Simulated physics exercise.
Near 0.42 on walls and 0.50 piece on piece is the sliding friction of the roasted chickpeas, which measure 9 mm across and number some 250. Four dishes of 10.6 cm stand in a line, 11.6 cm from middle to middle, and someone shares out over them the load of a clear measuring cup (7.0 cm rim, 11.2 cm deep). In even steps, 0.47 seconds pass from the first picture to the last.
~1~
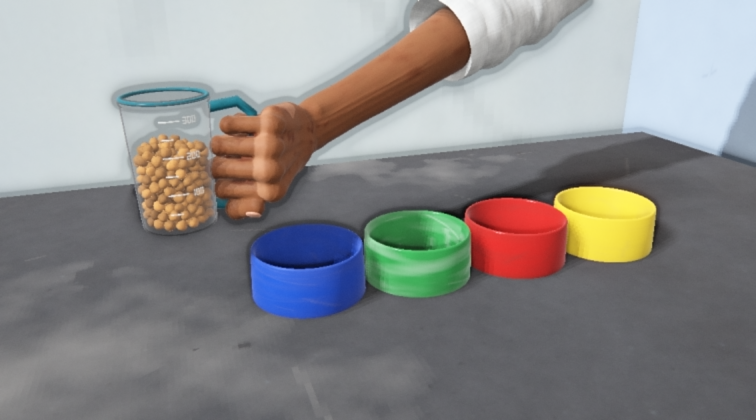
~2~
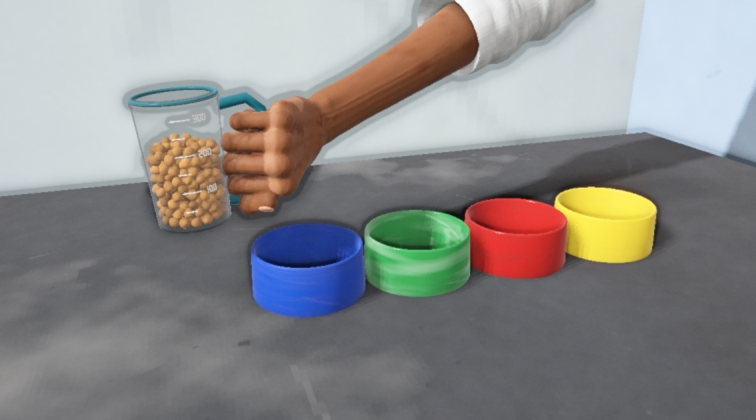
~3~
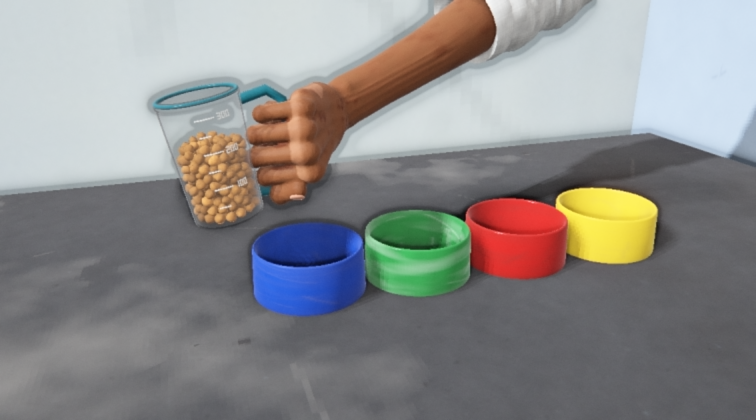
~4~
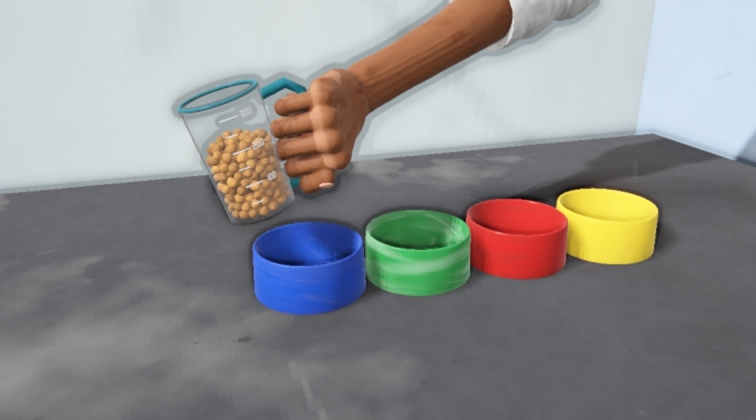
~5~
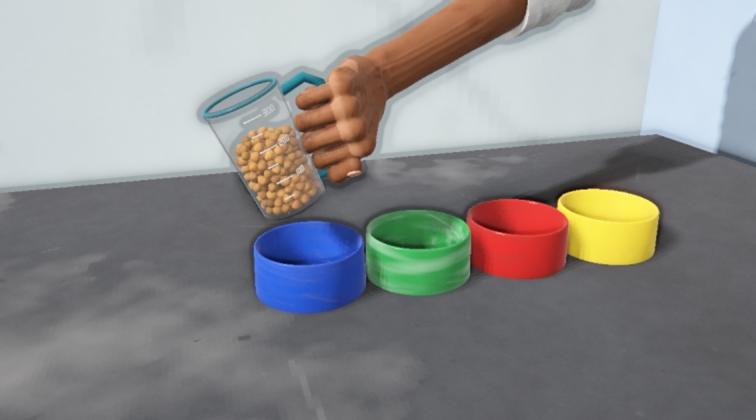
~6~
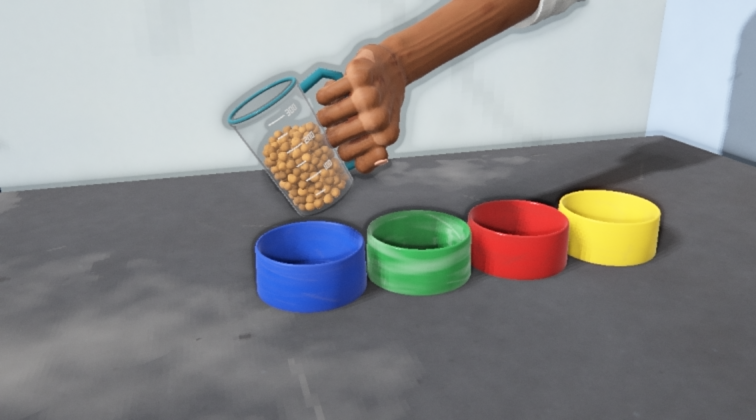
The clip shows a hand holding a clear measuring cup of small, round tan pieces by its handle, moving it steadily right while tilting it leftward, behind a row of blue, green, red and yellow dishes on a gray surface.
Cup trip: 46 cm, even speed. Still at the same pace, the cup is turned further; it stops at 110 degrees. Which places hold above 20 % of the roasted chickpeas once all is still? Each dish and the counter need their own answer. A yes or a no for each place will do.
Red - yes; blue - no; green - no; yellow - no; counter - no.
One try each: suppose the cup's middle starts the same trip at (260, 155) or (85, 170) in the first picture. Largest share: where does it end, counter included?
The winner: Yellow; red.
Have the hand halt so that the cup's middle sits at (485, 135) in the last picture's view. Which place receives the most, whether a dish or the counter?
Most of it ends up at green.
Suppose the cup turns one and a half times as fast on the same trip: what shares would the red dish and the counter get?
Red 50; counter 10.
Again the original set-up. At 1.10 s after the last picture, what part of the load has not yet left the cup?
Near 95 per cent of the load.
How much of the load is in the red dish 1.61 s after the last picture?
I'd say close to 45 per cent at that point.
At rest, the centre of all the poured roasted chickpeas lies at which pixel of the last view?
Somewhere near (527, 241) in the last picture.
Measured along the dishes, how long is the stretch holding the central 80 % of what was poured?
Some 7 centimetres.
Then, 0.66 s after the last picture, tilt 76 degrees; cup holds 100 %.
Then, 1.10 s after the last picture, tilt 108 degrees; cup holds 95 %.
Then, 1.61 s after the last picture, tilt 110 degrees; cup holds 45 %, red 45 %.
In the end, red 90 %, blue 0 %, green 0 %, yellow 5 %, counter 10 %.
